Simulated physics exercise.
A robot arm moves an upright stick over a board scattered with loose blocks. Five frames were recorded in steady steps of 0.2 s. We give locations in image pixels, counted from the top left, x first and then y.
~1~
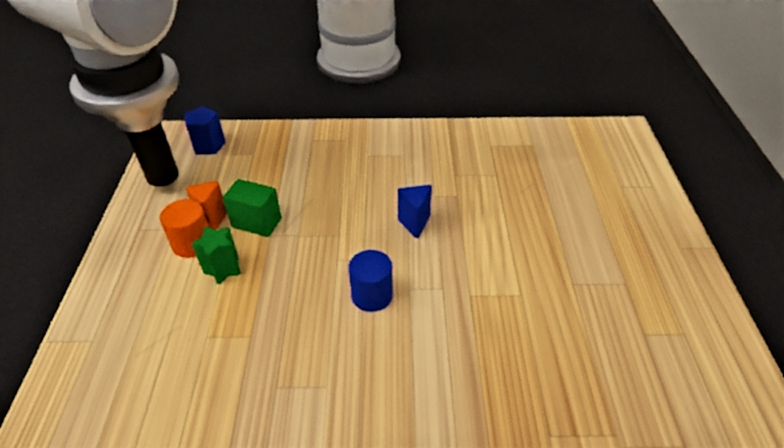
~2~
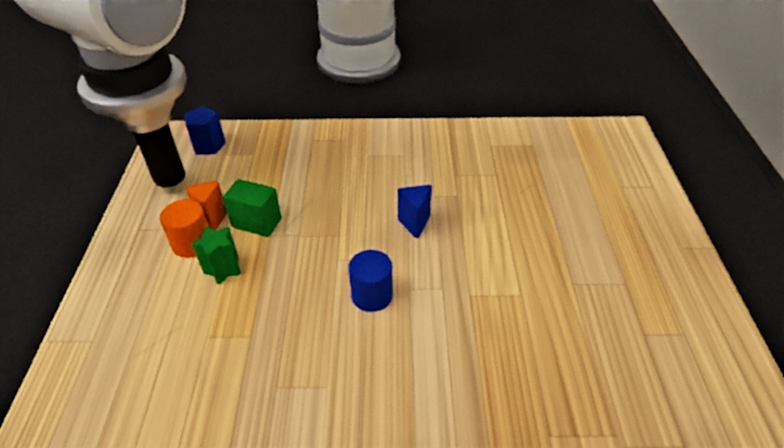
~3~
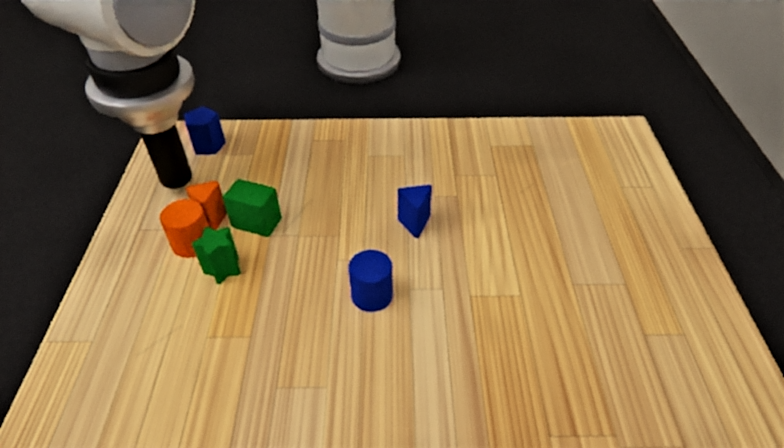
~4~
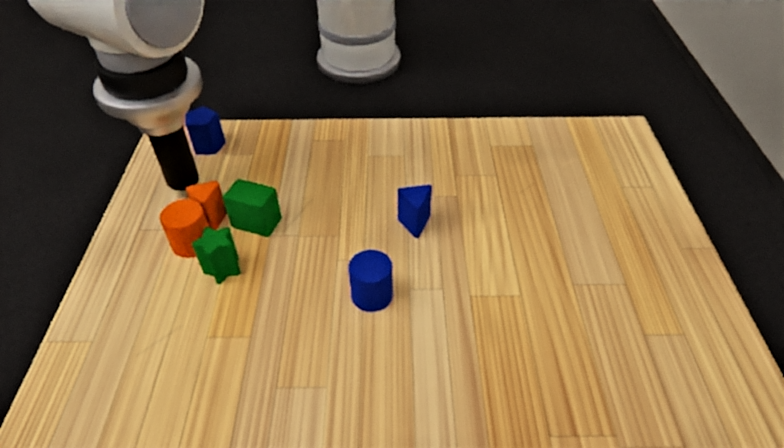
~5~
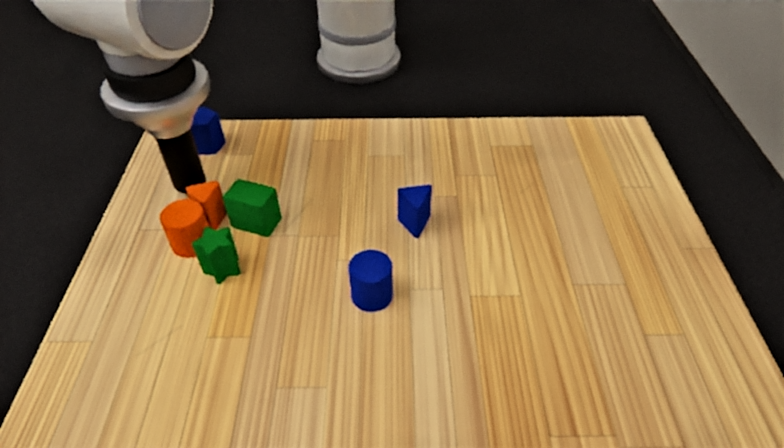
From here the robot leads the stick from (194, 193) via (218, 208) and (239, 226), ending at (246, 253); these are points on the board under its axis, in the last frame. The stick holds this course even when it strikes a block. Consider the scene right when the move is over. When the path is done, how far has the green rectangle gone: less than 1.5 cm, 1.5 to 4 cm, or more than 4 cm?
Moves 1.5 to 4 cm.
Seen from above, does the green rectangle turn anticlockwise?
Yes, I think so.
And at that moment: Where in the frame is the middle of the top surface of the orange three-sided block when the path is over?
Answer: (205, 228).
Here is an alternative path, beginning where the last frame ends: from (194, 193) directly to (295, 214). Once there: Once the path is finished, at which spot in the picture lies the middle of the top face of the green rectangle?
Its top middle: (277, 212).
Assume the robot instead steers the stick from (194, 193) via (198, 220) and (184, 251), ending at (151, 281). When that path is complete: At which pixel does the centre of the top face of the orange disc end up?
Final place: (156, 275).
On the path given first. One third of the way, stick (216, 200); orange three-sided block (210, 197).
Two thirds of the way, stick (237, 217); orange disc (179, 215); orange three-sided block (215, 216), turned 50° clockwise; green rectangle (271, 199), turned 20° anticlockwise.
At the end, stick (244, 243); orange disc (179, 215); orange three-sided block (205, 228), turned 70° clockwise; green star (206, 252), turned 25° anticlockwise; green rectangle (279, 201), turned 30° anticlockwise.
